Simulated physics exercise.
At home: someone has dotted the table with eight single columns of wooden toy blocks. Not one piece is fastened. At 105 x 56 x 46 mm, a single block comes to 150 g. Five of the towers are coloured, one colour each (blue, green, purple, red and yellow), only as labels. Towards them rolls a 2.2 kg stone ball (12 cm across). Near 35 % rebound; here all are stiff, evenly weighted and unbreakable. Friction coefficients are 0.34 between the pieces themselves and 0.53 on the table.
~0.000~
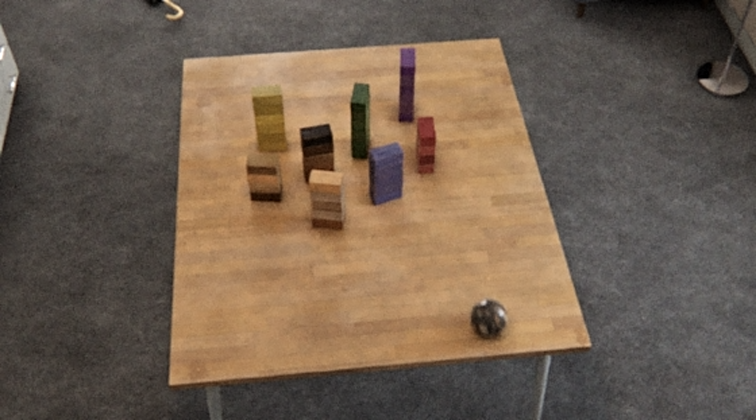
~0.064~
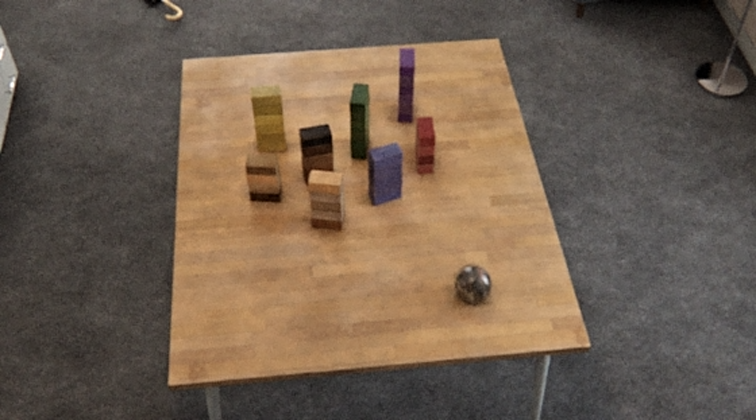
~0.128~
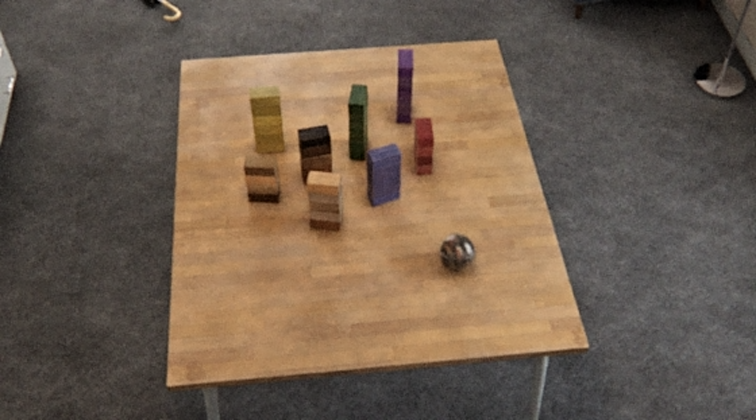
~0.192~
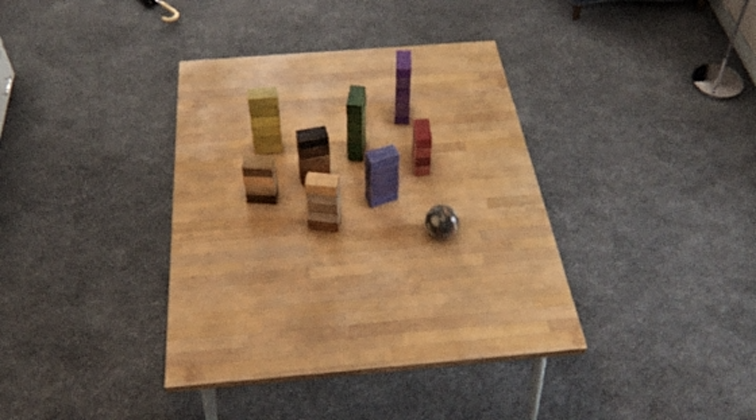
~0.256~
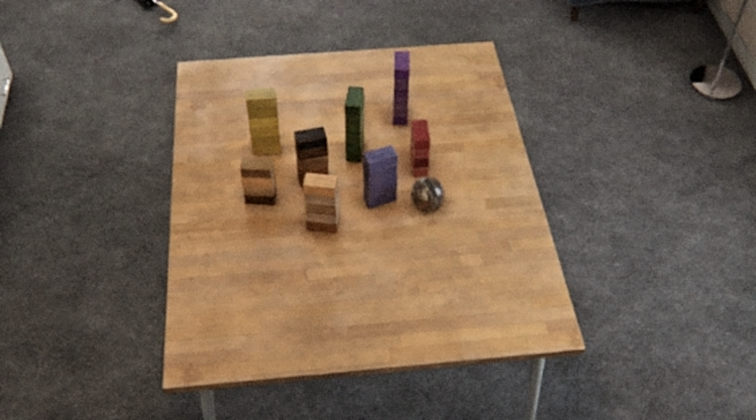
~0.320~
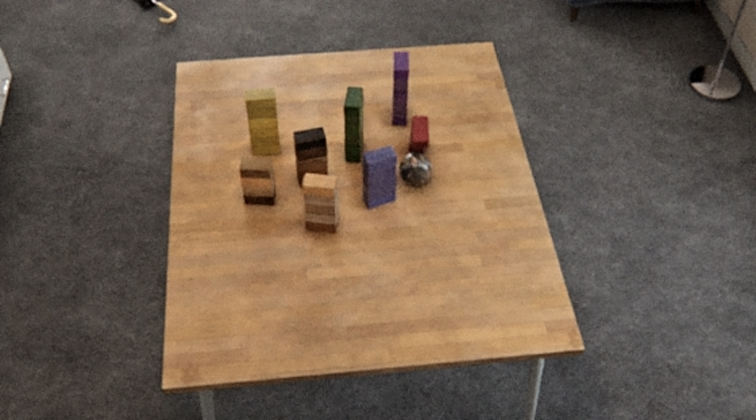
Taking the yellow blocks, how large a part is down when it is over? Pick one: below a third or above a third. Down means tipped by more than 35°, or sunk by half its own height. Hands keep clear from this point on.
Below a third.
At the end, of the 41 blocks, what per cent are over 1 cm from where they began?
Result: 25 per cent.
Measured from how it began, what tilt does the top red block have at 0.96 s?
At that moment, roughly 180 degrees.
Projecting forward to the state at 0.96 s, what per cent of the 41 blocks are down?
20 percent by then.
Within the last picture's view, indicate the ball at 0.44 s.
Location: Close to (396, 135).
By 0.44 s, ball still moving; none of the 6 yellow blocks down (2 of 41 in all colours); top yellow block unmoved; top red block on its side.
By 0.62 s, ball still moving; none of the 6 yellow blocks down (3 of 41 in all colours); top yellow block unmoved; top red block upside down.
By 0.96 s, ball still moving; none of the 6 yellow blocks down (8 of 41 in all colours); top yellow block unmoved; top red block upside down.
When it is over (1.9 s), ball rolling away; none of the 6 yellow blocks down (8 of 41 in all colours); top yellow block unmoved; top red block upside down. That is 0 per cent. In pixels of the last frame, middles, top yellow block near (260, 99), top red block near (419, 150).
